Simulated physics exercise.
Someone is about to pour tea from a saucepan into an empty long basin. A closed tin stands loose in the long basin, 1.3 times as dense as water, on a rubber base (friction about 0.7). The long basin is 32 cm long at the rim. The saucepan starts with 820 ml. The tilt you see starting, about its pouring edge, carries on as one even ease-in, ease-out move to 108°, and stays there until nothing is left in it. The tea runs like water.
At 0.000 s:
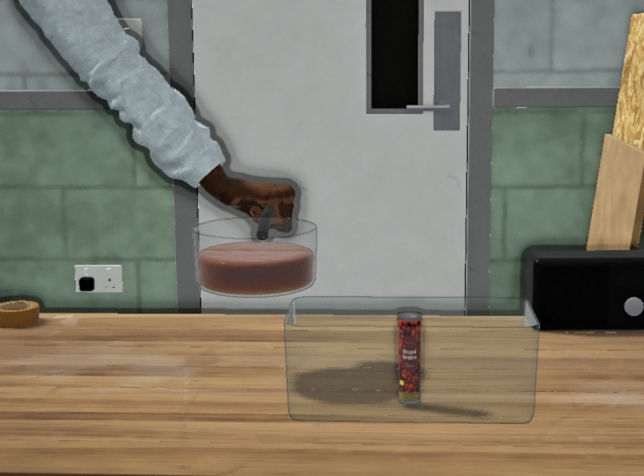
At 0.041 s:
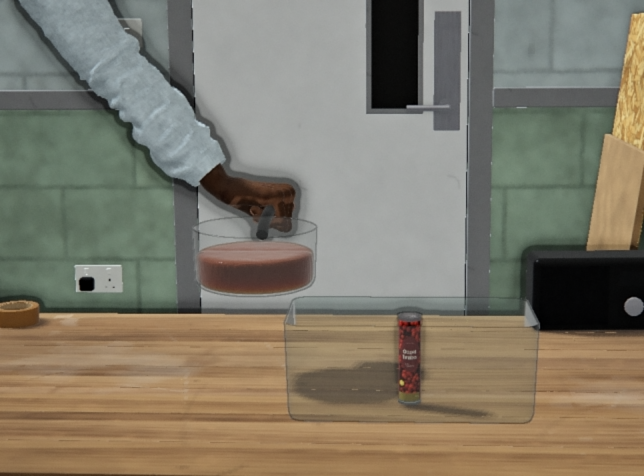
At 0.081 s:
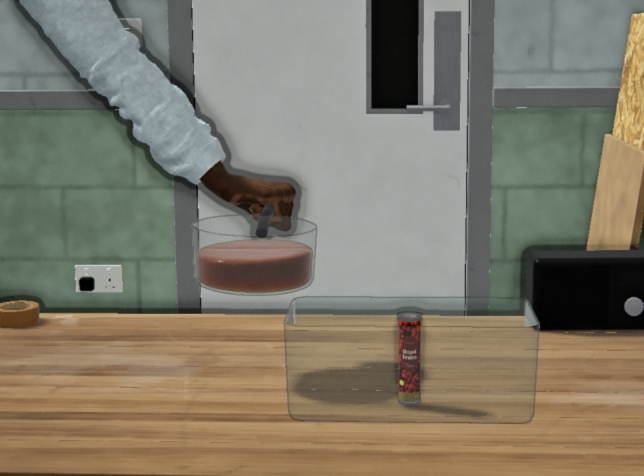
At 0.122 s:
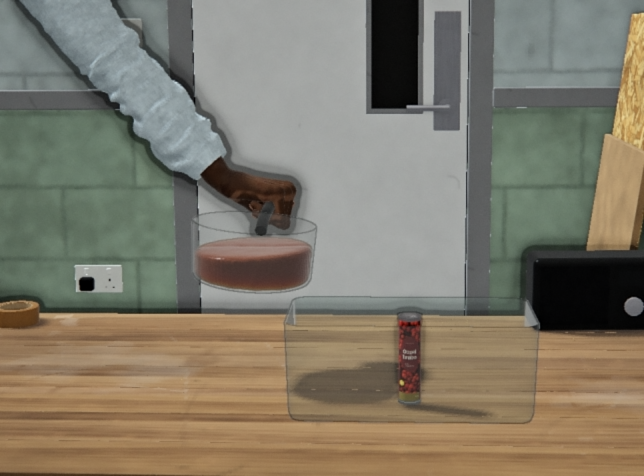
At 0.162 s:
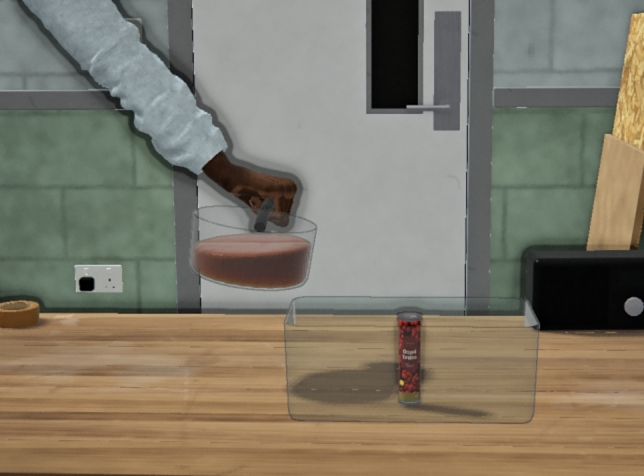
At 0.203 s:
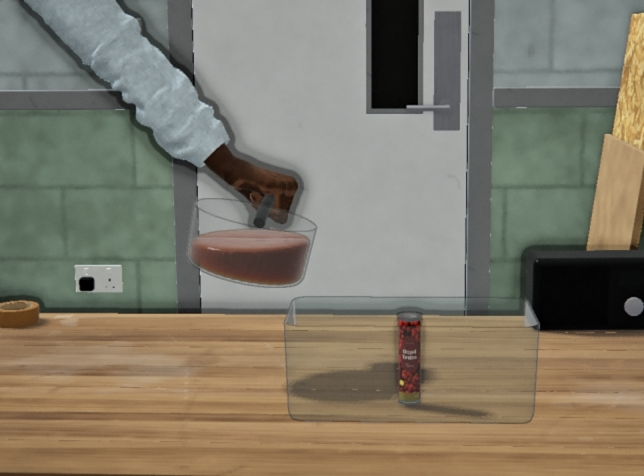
A hand holding a clear, round container of reddish-brown liquid above a wooden counter slowly tilts it slightly to the right, its left side rising, while a small red tin stands still inside a transparent long basin below.
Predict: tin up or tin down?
It falls.
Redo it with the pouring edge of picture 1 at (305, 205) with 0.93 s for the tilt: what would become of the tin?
Then it falls.
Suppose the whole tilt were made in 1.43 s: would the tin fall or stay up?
The tin goes over.
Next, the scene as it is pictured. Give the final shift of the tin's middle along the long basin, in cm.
Some 8.0 cm.
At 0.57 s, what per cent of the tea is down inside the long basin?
About 1 per cent.
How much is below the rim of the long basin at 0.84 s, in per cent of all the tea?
About 72 per cent.
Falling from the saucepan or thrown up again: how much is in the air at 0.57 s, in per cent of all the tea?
Some 32 per cent.
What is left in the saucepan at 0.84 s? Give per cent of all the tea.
Near 10 in a hundred.
By 0.57 s the tilt is 73° and 68 per cent is still to pour; the tin stands where it began.
By 0.84 s the tilt is 106° and 10 per cent is still to pour; the tin leans 9°.
By 1.12 s the tilt is 108° and 0 per cent is still to pour; the tin lies on its side.
By 1.42 s the tilt is 108° and 0 per cent is still to pour; the tin lies on its side.
At rest the tin lies on its side.
